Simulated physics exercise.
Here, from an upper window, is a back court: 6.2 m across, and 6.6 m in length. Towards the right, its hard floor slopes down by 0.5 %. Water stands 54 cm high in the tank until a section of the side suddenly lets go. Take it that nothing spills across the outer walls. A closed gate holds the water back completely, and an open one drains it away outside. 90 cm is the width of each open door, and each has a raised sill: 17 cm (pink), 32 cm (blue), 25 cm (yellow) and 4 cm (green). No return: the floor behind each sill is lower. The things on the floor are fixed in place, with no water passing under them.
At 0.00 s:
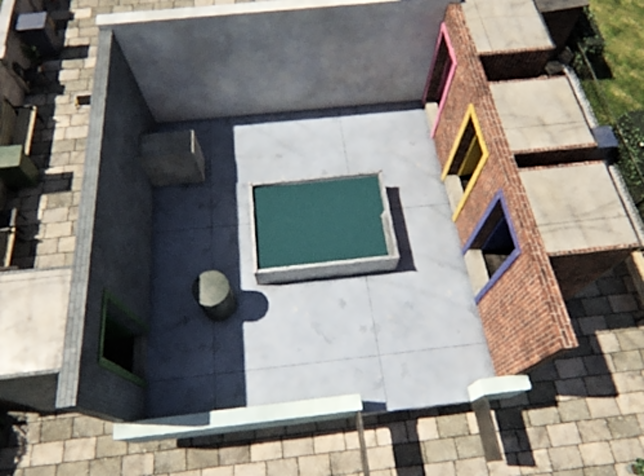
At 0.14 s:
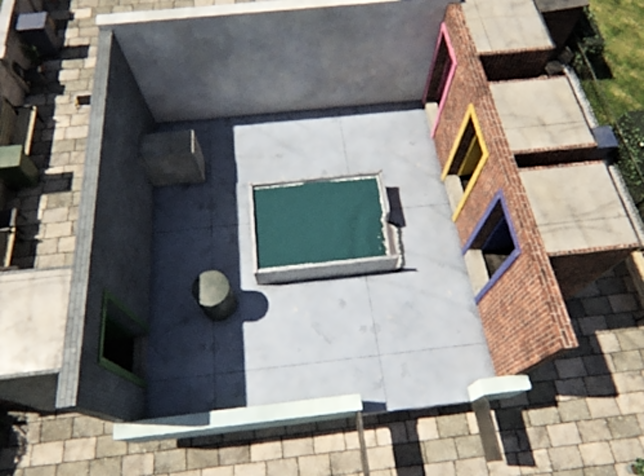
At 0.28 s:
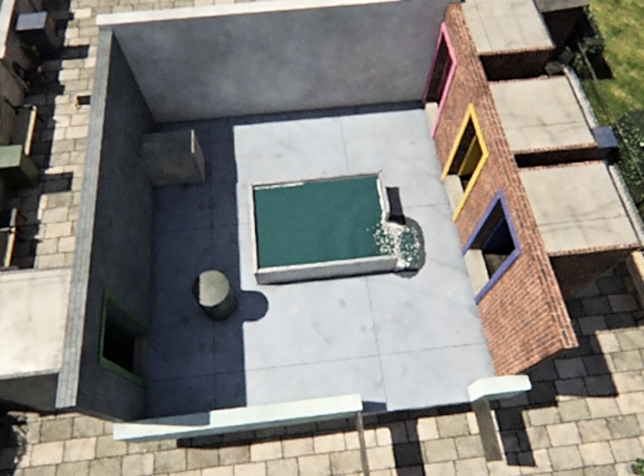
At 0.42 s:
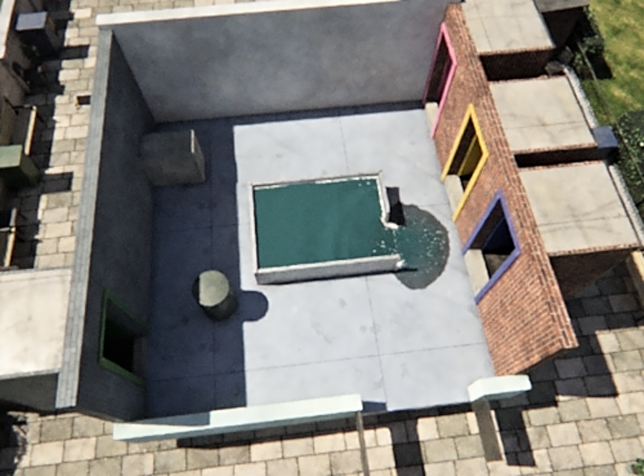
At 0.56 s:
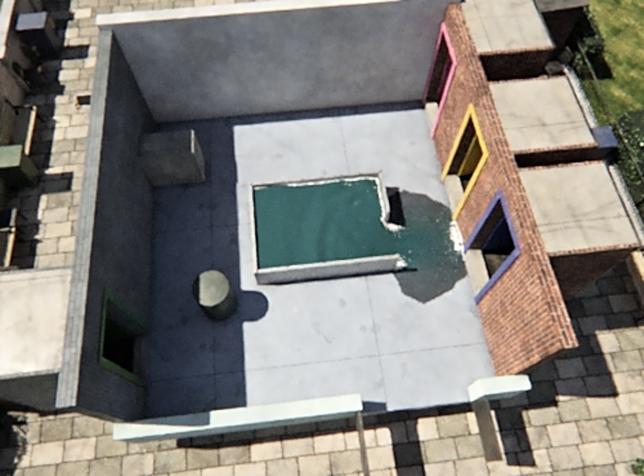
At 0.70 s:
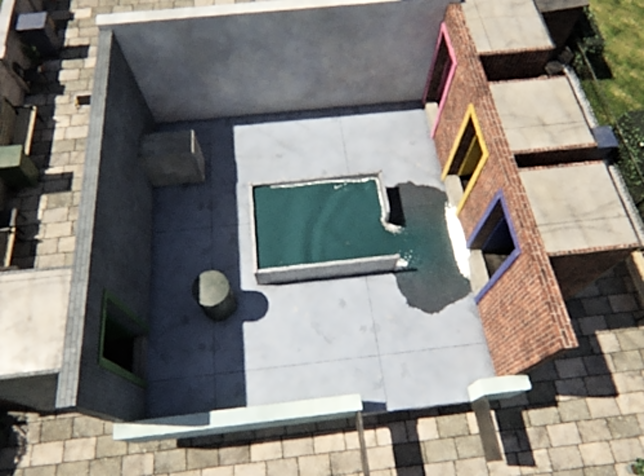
Dark green water pouring from a gap in a raised tank's right side and spreading across a pale courtyard floor towards coloured doorways.
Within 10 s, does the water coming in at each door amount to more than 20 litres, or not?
In order: Pink door: Within the limit; blue door: Within the limit; yellow door: Within the limit; green door: Within the limit.
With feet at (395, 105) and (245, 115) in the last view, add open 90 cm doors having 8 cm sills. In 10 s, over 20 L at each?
Door 1: Higher; door 2: Lower.
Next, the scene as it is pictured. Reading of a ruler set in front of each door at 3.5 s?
In centimetres - pink: 9, blue: 21, yellow: 16, green: 0.
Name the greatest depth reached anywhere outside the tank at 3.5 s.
Some 26 cm deep.
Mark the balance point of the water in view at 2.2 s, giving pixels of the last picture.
It lies at roughly (359, 240) in pixels.
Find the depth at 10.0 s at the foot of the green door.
Around 3.5 cm there.
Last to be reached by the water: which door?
Result: Green door.
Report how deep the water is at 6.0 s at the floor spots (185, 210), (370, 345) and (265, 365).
Depths in turn: Roughly 0, 2 and 2 centimetres.
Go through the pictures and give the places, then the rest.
Still water, 54 cm deep, in the tank at (321, 221), in the first frame.
The front is at a hidden place, 0.5 m from the gap at (388, 243); 0.1 m2 of floor is under water; 54 cm left at the back of the tank, in the second frame.
The front is at (416, 228), 0.8 m from the gap at (388, 243); 0.7 m2 of floor is under water; 54 cm left at the back of the tank, in the third frame.
The front is at (444, 233), 1.2 m from the gap at (388, 244); 1.5 m2 of floor is under water; 54 cm left at the back of the tank, in the fourth frame.
The front is at (450, 214), 1.6 m from the gap at (388, 244); 2.3 m2 of floor is under water; 54 cm left at the back of the tank, in the fifth frame.
Water pours out at (388, 243) and has run 1.8 m, to (446, 196); typically 6 cm deep outside, 54 cm at the tank's back, in the sixth frame.
After 1.4 s water covers 10 % of the floor and is deepest (36 cm) near (456, 247); pink door not reached, blue door 28 cm at the sill, 0 L in, yellow door 18 cm at the sill, 0 L in, green door not reached.
After 2.2 s water covers 20 % of the floor and is deepest (36 cm) near (456, 247); pink door 4 cm at the sill, 0 L in, blue door 29 cm at the sill, 0 L in, yellow door 21 cm at the sill, 0 L in, green door not reached.
After 3.5 s water covers 35 % of the floor and is deepest (26 cm) near (489, 373); pink door 9 cm at the sill, 0 L in, blue door 21 cm at the sill, 1 L in, yellow door 16 cm at the sill, 1 L in, green door not reached.
After 6.0 s water covers 65 % of the floor and is deepest (19 cm) near (456, 247); pink door 10 cm at the sill, 1 L in, blue door 16 cm at the sill, 1 L in, yellow door 11 cm at the sill, 1 L in, green door not reached.
After 10.0 s water covers 90 % of the floor and is deepest (12 cm) near (456, 247); pink door 8 cm at the sill, 1 L in, blue door 10 cm at the sill, 1 L in, yellow door 7 cm at the sill, 1 L in, green door 4 cm at the sill, 0 L in.
